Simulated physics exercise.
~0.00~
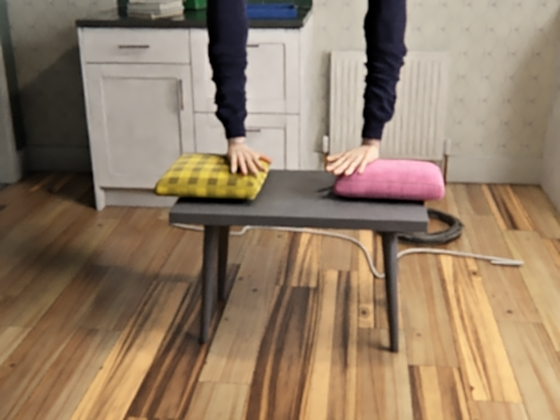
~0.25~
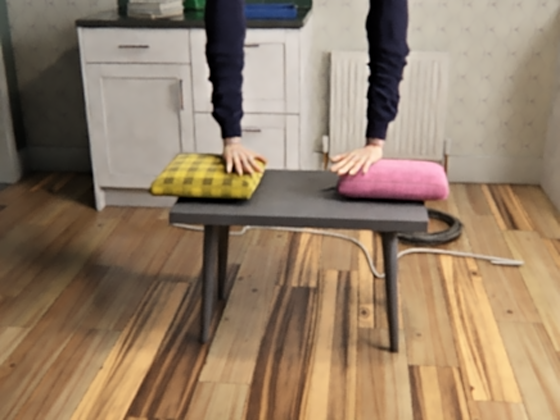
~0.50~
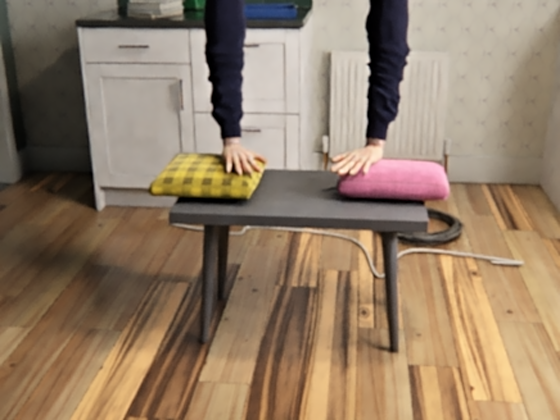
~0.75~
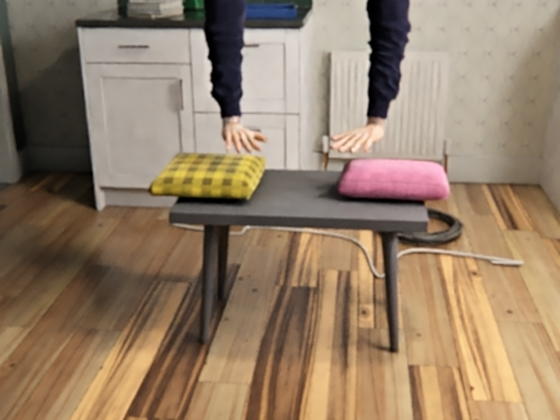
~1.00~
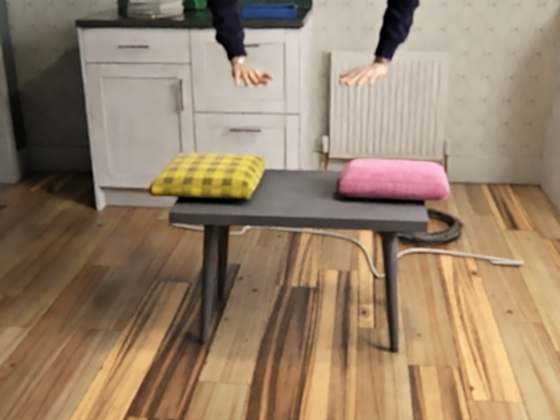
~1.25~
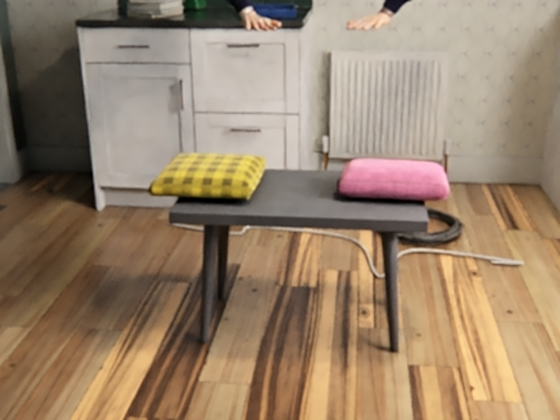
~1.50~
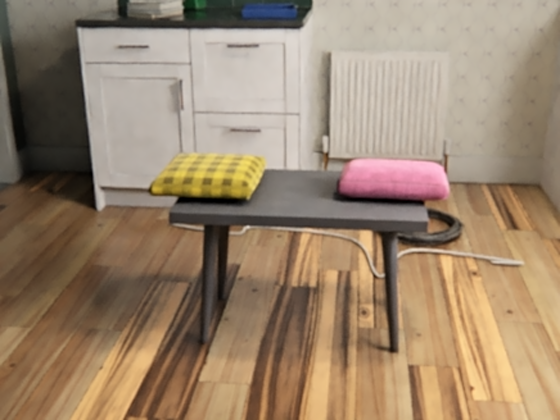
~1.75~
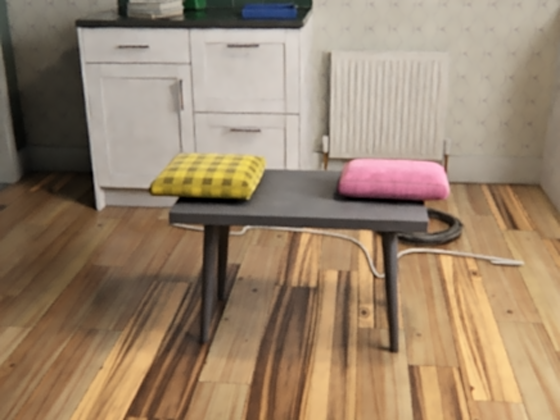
Two hands pressed down on a yellow checked cushion and a pink one at opposite ends of a short gray bench, nudged them slightly outward, then lifted away out of view, leaving both cushions resting still on top.
